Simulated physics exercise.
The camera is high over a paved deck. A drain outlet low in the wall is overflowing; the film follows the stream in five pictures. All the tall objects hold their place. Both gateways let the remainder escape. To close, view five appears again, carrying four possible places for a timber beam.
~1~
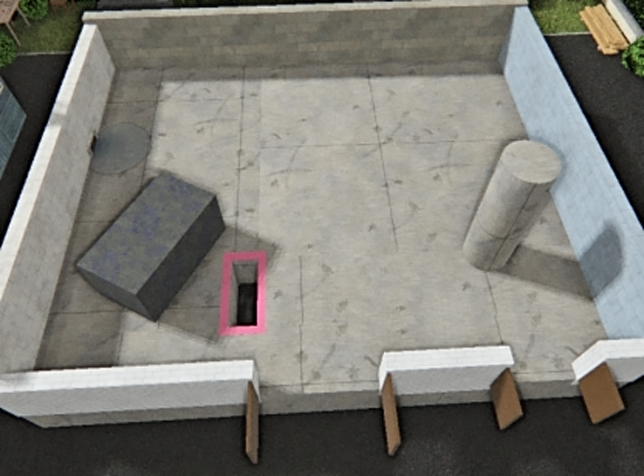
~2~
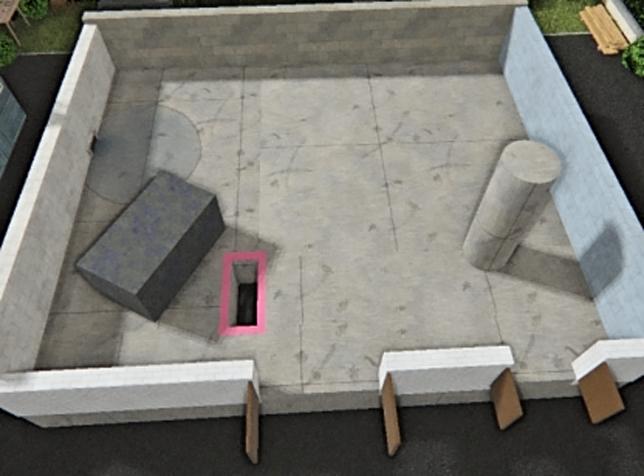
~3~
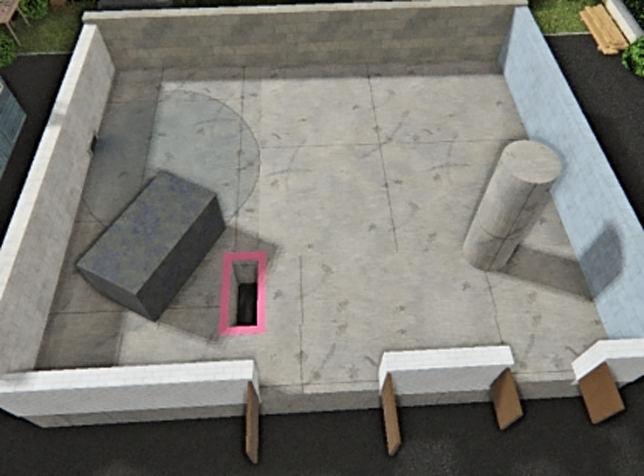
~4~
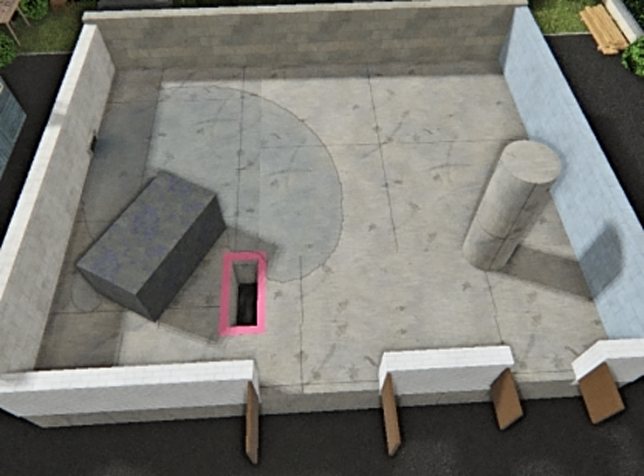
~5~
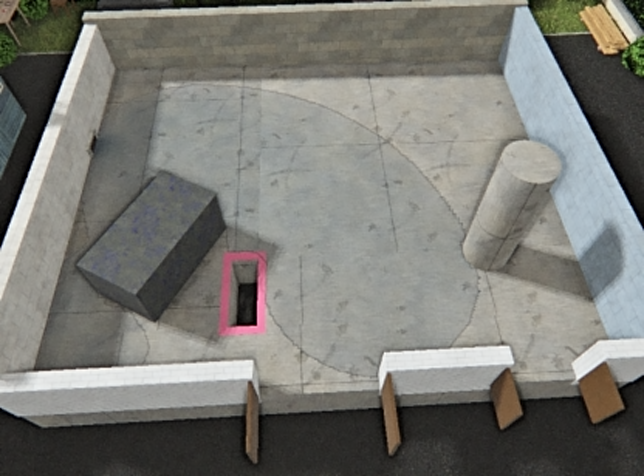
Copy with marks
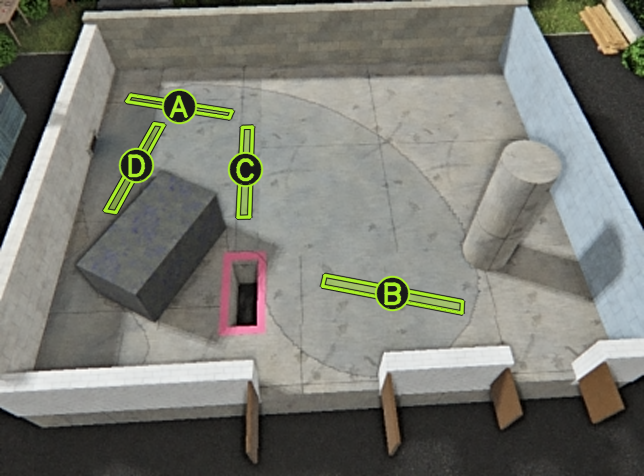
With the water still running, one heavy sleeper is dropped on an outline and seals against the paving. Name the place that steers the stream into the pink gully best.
C is best.
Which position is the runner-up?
The answer is D.
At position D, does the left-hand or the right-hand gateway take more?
The right gate.
On the marked copy, A from (128, 98) to (230, 114); B from (323, 280) to (462, 307); C from (243, 217) to (247, 127); D from (110, 211) to (158, 124).
For position A, about 5 % of the stream goes into the pink gully, about 93 % out by the gates.
For position B, about 5 % of the stream goes into the pink gully, about 93 % out by the gates.
For position C, about 21 % of the stream goes into the pink gully, about 75 % out by the gates.
For position D, about 12 % of the stream goes into the pink gully, about 85 % out by the gates.
